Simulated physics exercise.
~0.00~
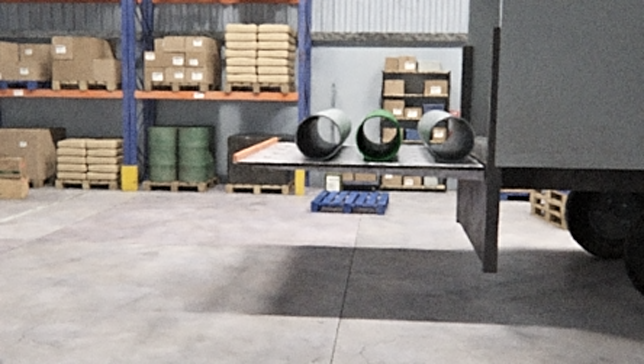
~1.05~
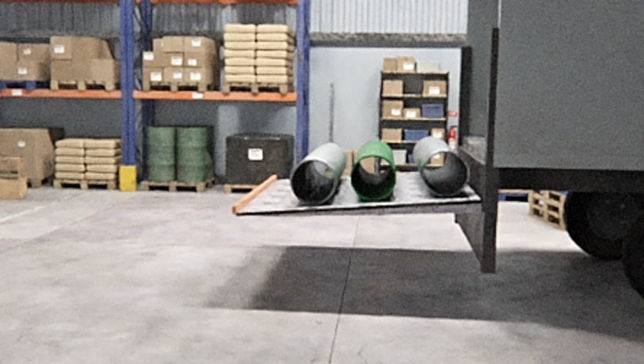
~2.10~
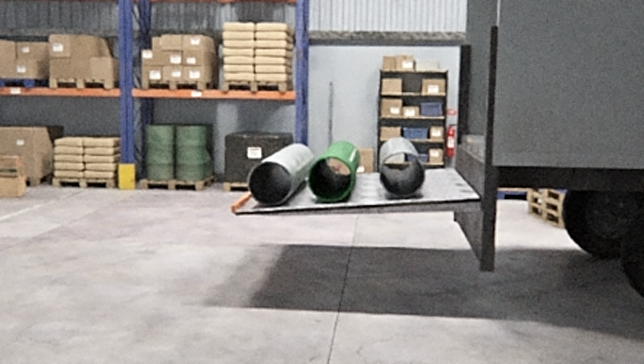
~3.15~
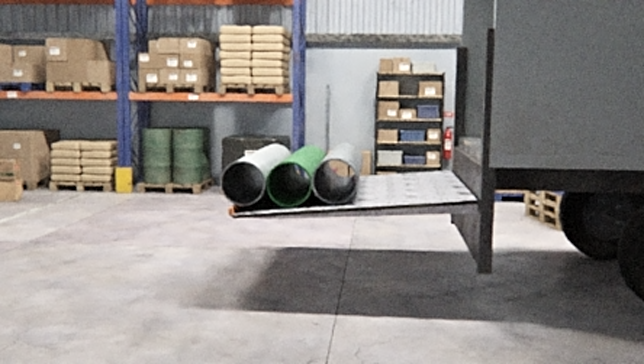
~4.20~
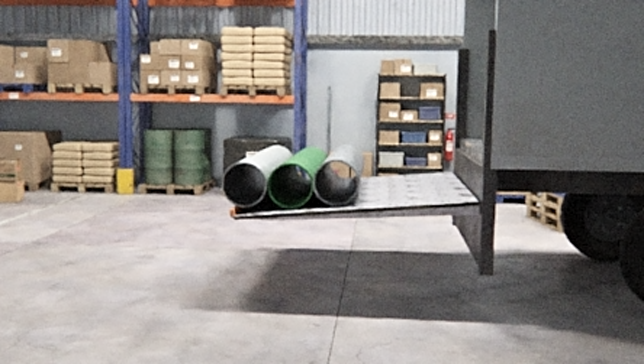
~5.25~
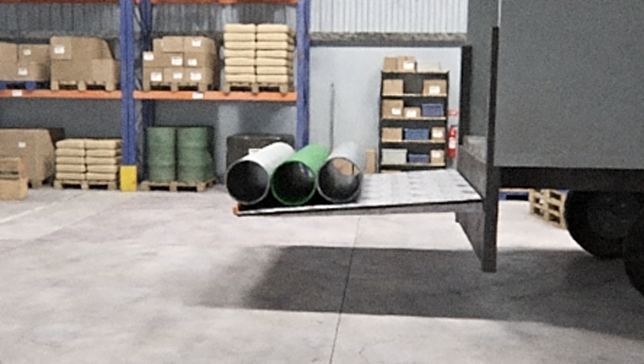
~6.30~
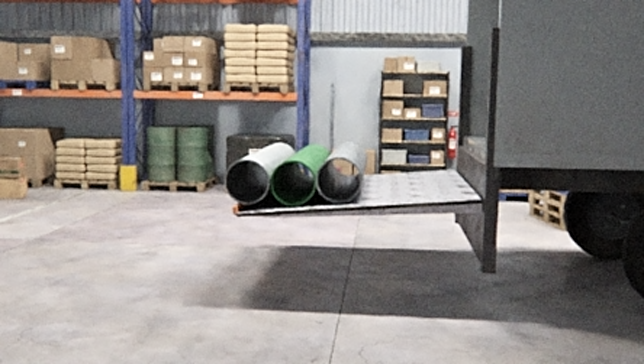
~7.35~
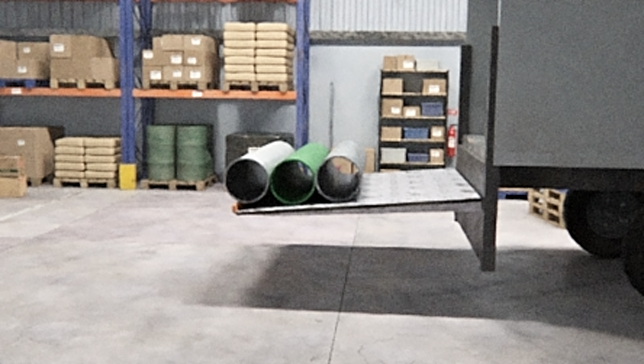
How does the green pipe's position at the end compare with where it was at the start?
At the start the green pipe sits around the middle of the platform with gaps on both sides. By the end it is further left and a little lower, resting between the two grey pipes near the outer edge.
